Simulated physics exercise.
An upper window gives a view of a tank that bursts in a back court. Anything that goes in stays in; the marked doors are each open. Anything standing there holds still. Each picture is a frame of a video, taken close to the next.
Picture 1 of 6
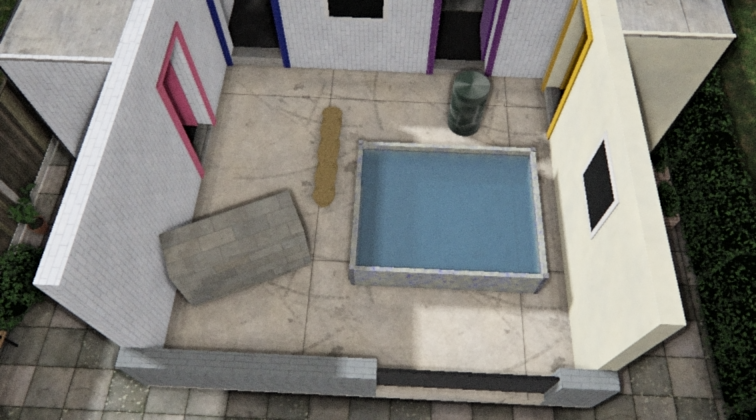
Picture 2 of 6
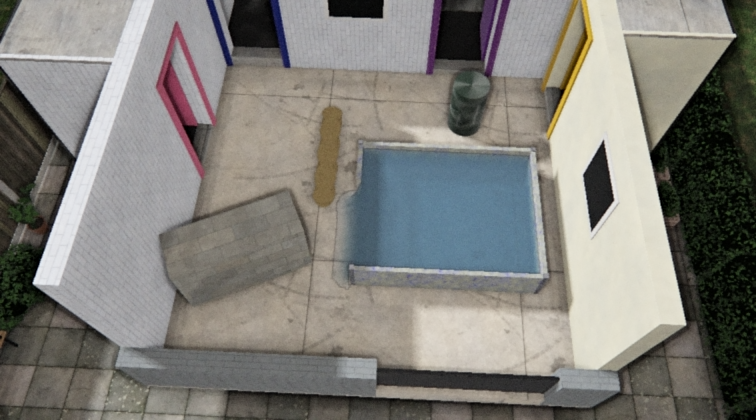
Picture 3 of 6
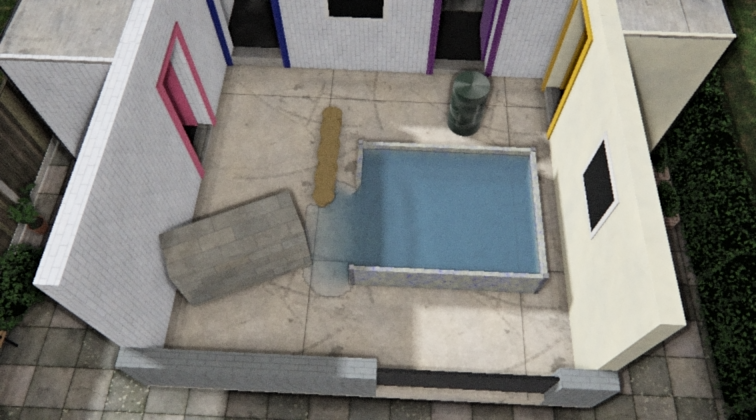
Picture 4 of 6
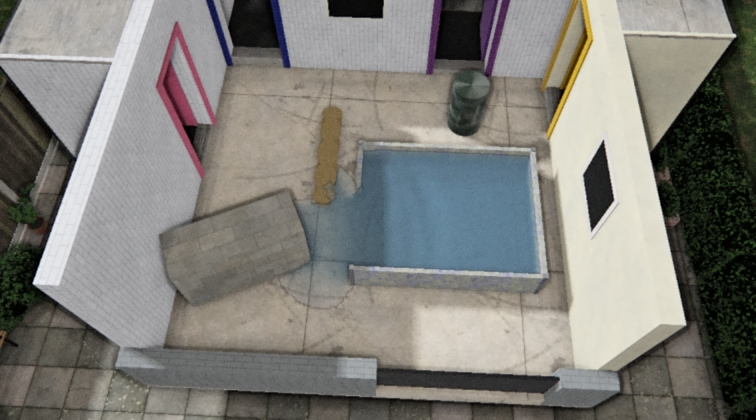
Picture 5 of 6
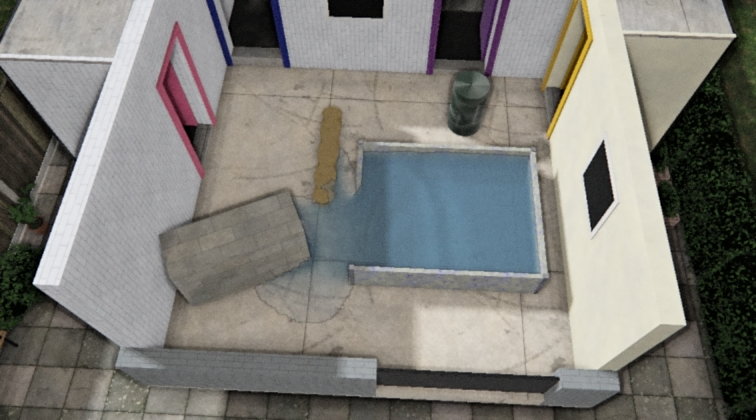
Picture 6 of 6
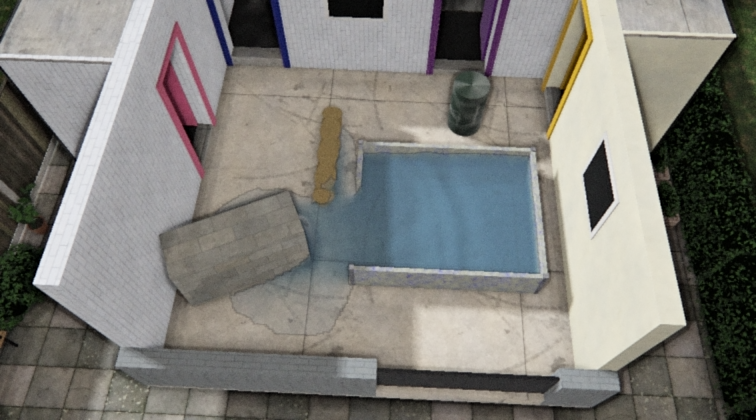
A tank of still water bursts on its left side and water spreads across the courtyard.
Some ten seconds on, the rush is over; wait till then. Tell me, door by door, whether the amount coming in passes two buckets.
At the pink door it passes two buckets; at the blue door it stays within two buckets; at the purple door it stays within two buckets; at the yellow door it stays within two buckets.
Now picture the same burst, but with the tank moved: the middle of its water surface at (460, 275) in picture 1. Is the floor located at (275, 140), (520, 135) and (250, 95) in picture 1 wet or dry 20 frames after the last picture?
Taking the three spots in that order, I'd say drenched, then spared, then drenched.
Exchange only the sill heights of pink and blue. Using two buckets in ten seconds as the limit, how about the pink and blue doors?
Note: Pink stays safe, blue is swamped.
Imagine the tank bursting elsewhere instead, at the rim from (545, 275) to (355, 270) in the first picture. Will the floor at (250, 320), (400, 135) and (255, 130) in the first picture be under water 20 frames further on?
The first point is soaked, the second spared, the third spared.
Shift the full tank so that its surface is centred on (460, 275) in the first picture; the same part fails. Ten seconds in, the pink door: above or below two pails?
The pink door falls short.
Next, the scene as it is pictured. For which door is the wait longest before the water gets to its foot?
Result: The yellow door.
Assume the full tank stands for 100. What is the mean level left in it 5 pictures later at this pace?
About 76 per cent.
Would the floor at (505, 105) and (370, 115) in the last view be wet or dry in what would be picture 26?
Result, in the order given: Not wetted / wetted.
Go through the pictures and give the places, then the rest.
Still water in the tank at (447, 208), in the first picture.
Water pours out at (358, 232) and has run to (343, 282), in the second picture.
The front is at (336, 184), out from the gap at (358, 233), in the third picture.
Water pours out at (358, 233) and has run to (285, 279), in the fourth picture.
The front is at a hidden place, out from the gap at (358, 234), in the fifth picture.
The front is at a hidden place, out from the gap at (358, 234), in the sixth picture.
A moment on, water covers 30 % of the floor; the pink door not reached, the blue door not reached, the purple door not reached, the yellow door not reached.
Next, water covers 45 % of the floor; the pink door under two buckets in, the blue door not reached, the purple door not reached, the yellow door not reached.
Then, water covers 65 % of the floor; the pink door over two buckets in, the blue door wet at the sill, nothing in, the purple door wet at the sill, nothing in, the yellow door not reached.
Later, water covers 90 % of the floor; the pink door over two buckets in, the blue door wet at the sill, nothing in, the purple door wet at the sill, nothing in, the yellow door wet at the sill, nothing in.
In the end, water covers 95 % of the floor; the pink door over two buckets in, the blue door wet at the sill, nothing in, the purple door wet at the sill, nothing in, the yellow door wet at the sill, nothing in.
